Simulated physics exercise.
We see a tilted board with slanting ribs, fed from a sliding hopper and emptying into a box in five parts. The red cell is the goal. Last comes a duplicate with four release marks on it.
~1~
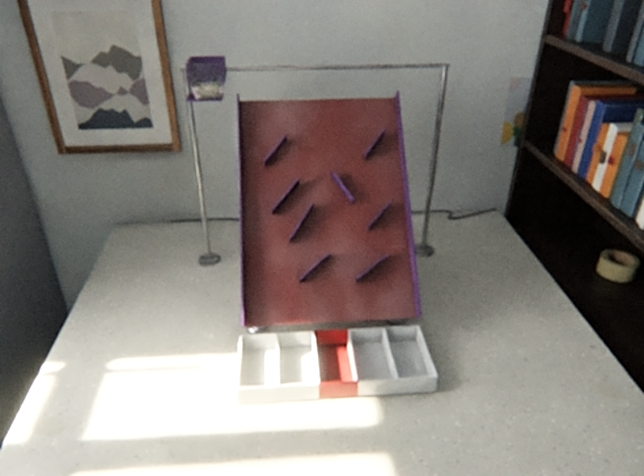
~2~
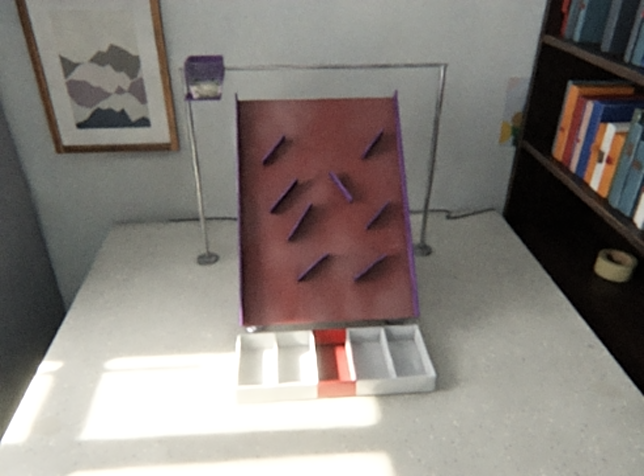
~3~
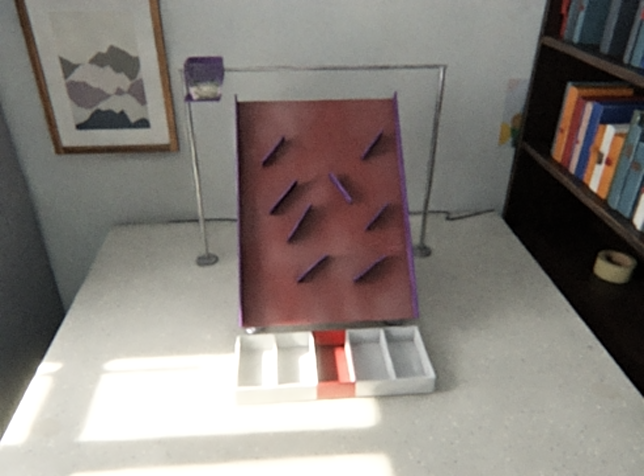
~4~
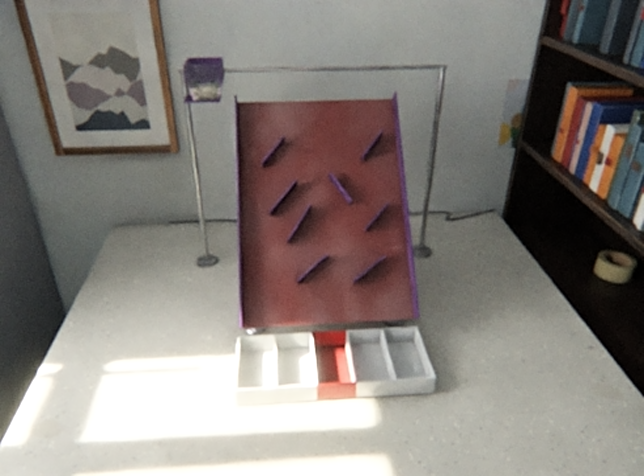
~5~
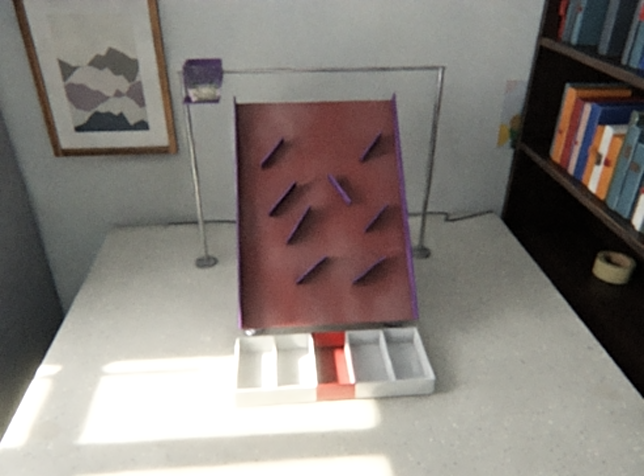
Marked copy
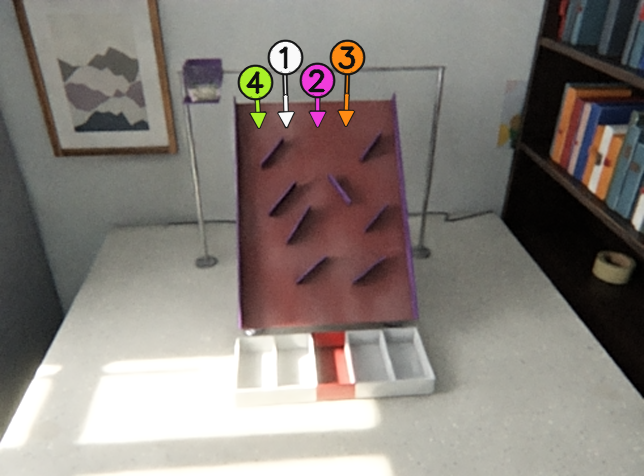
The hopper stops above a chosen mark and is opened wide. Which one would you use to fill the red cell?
Take 3.
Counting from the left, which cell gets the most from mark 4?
The first from the left.
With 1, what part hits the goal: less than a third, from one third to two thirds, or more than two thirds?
It is less than a third.
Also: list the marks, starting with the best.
The order is 3, 2, 1, 4.
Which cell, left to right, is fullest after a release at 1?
It is the first one.
On the marked copy, mark 1 meets the board at (286, 121); mark 2 meets the board at (317, 121); mark 3 meets the board at (346, 120); mark 4 meets the board at (258, 122).
For mark 1, about a tenth in the red cell, the larger part in other cells, about a tenth outside the box.
For mark 2, roughly half in the red cell, roughly half in other cells, just a few held on the board.
For mark 3, roughly two thirds in the red cell, roughly a quarter in other cells, about a tenth held on the board.
For mark 4, not one piece in the red cell, almost all in other cells, just a few outside the box.
